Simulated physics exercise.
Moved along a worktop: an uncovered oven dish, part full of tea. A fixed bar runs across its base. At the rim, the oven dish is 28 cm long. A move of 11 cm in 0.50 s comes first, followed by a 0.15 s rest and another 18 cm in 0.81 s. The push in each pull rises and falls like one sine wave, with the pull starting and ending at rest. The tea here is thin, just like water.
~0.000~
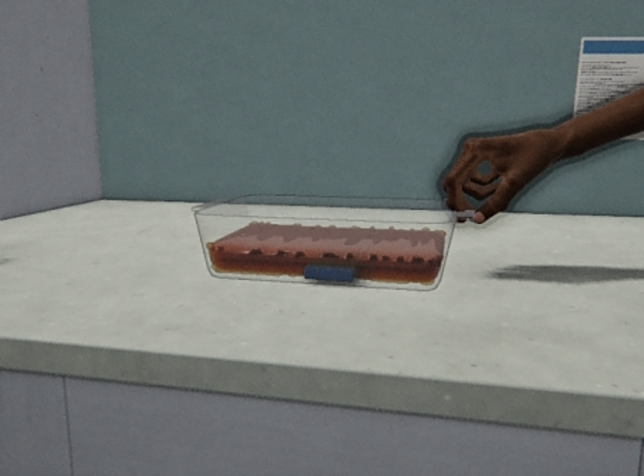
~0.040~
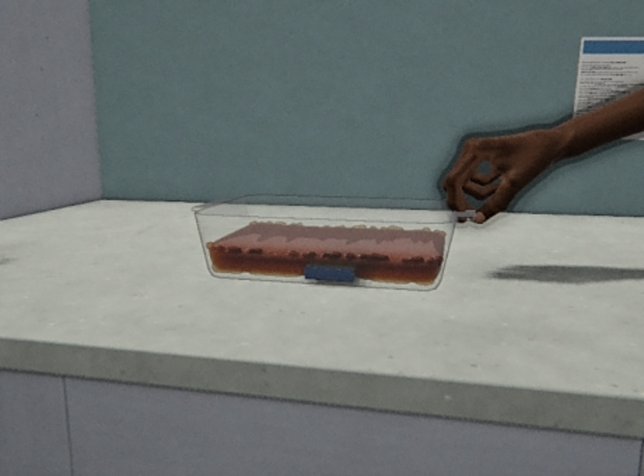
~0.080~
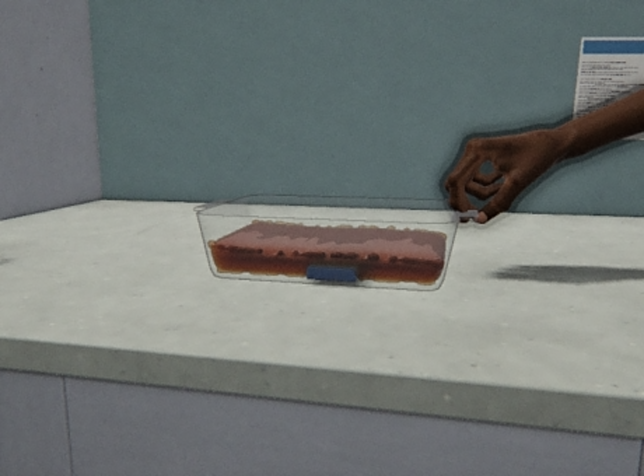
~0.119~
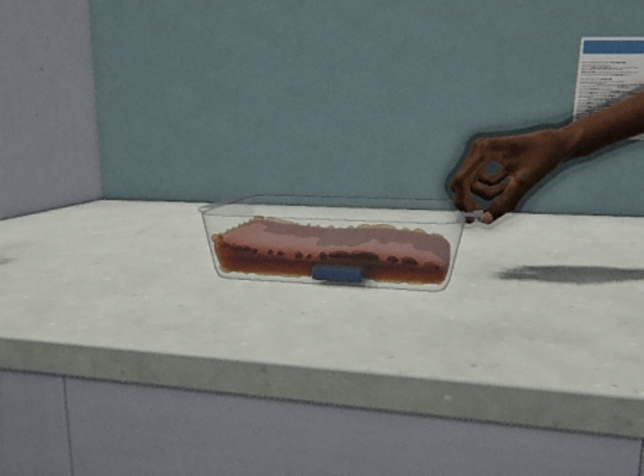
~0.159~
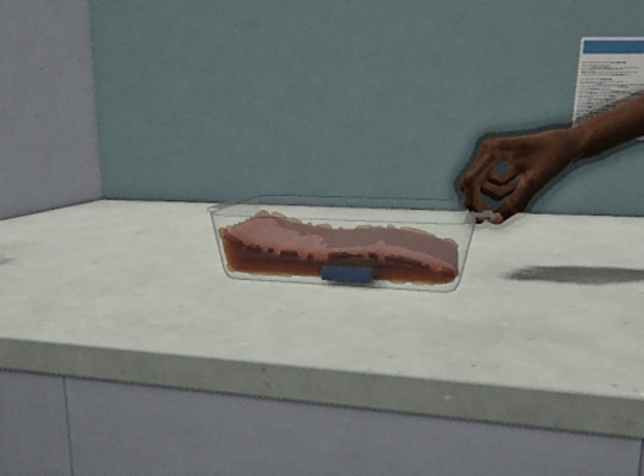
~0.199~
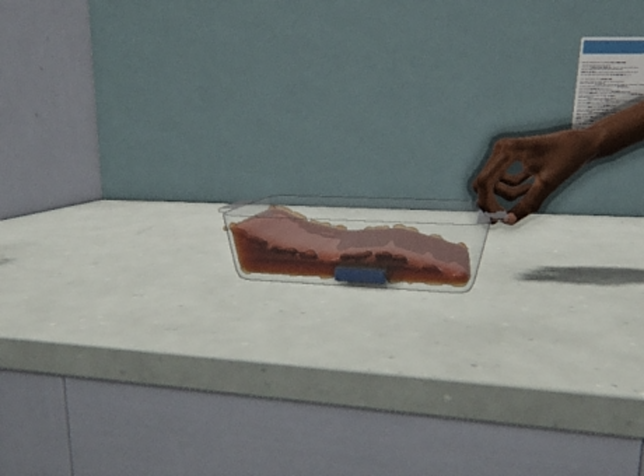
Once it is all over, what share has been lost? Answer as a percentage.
About 15 per cent.
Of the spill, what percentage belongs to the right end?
Right end fraction of spill: About 60 in a hundred.
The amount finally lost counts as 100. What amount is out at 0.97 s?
20 in a hundred, roughly.
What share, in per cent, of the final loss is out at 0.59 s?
It's close to 0 percent at that time.
After 0.59 s it has gone 11 cm; 1 per cent is out over the left end and 0 over the right.
After 0.97 s it has gone 17 cm; 2 per cent is out over the left end and 1 over the right.
After 1.36 s it has gone 29 cm; 5 per cent is out over the left end and 1 over the right.
After 1.75 s it has gone 29 cm; 5 per cent is out over the left end and 9 over the right.
In the end 15 per cent is out in all, 6 of it over the left end.
